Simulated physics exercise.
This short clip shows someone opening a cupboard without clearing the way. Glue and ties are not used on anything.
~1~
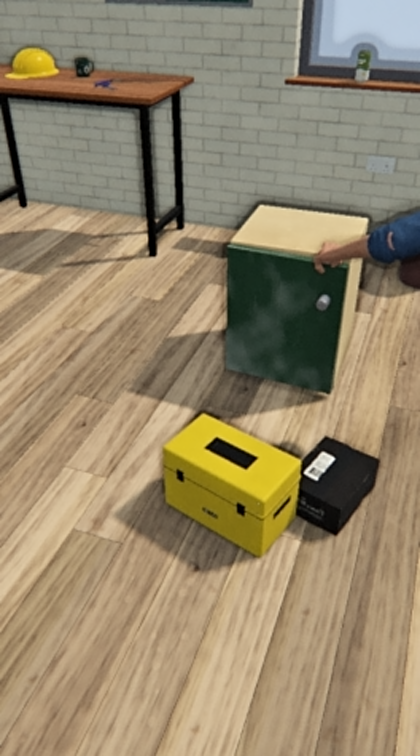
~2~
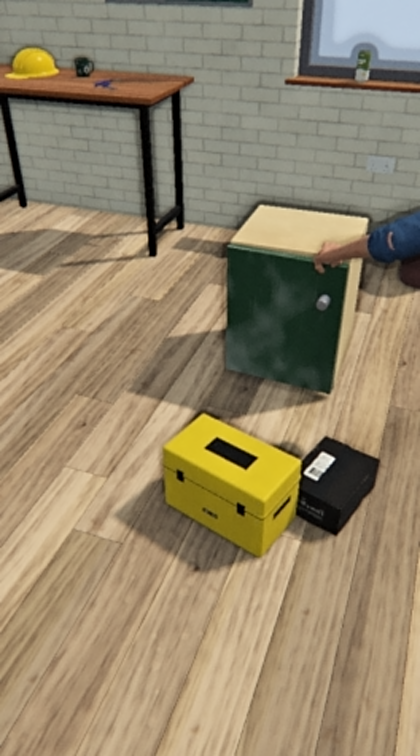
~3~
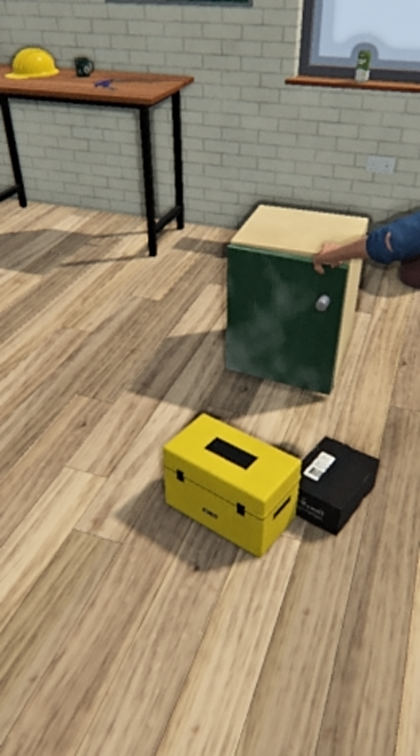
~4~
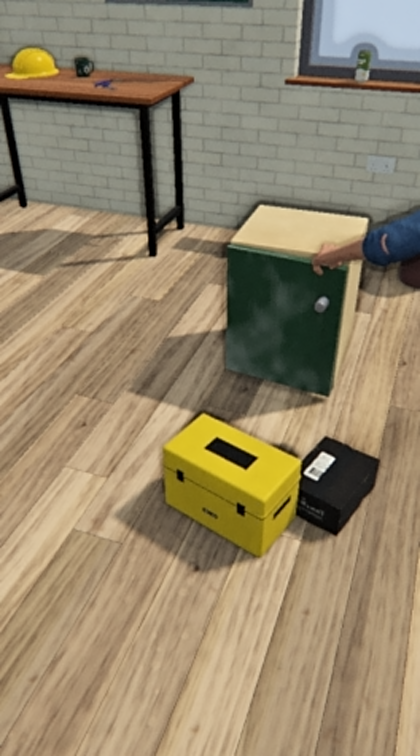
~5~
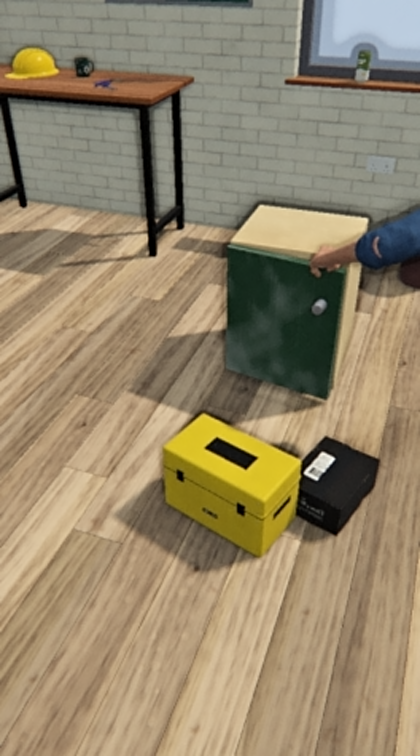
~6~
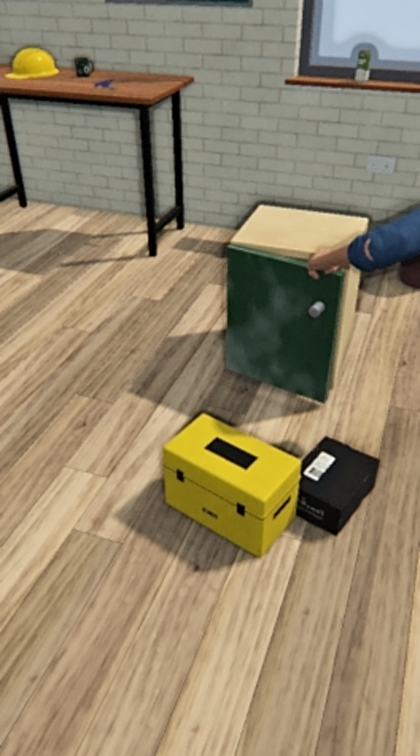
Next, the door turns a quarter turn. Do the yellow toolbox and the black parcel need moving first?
Outcome: The yellow toolbox escapes contact, the black parcel escapes contact.
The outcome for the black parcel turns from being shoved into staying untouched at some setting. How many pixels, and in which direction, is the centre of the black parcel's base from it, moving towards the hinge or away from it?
Raise it by roughly 44 pixels.
Then, 1.24 s after the last picture, door 50° open; yellow toolbox at rest near (230, 483); black parcel at rest near (331, 484).
At rest, the yellow toolbox stays untouched, near (230, 483); the black parcel stays untouched, near (331, 484).
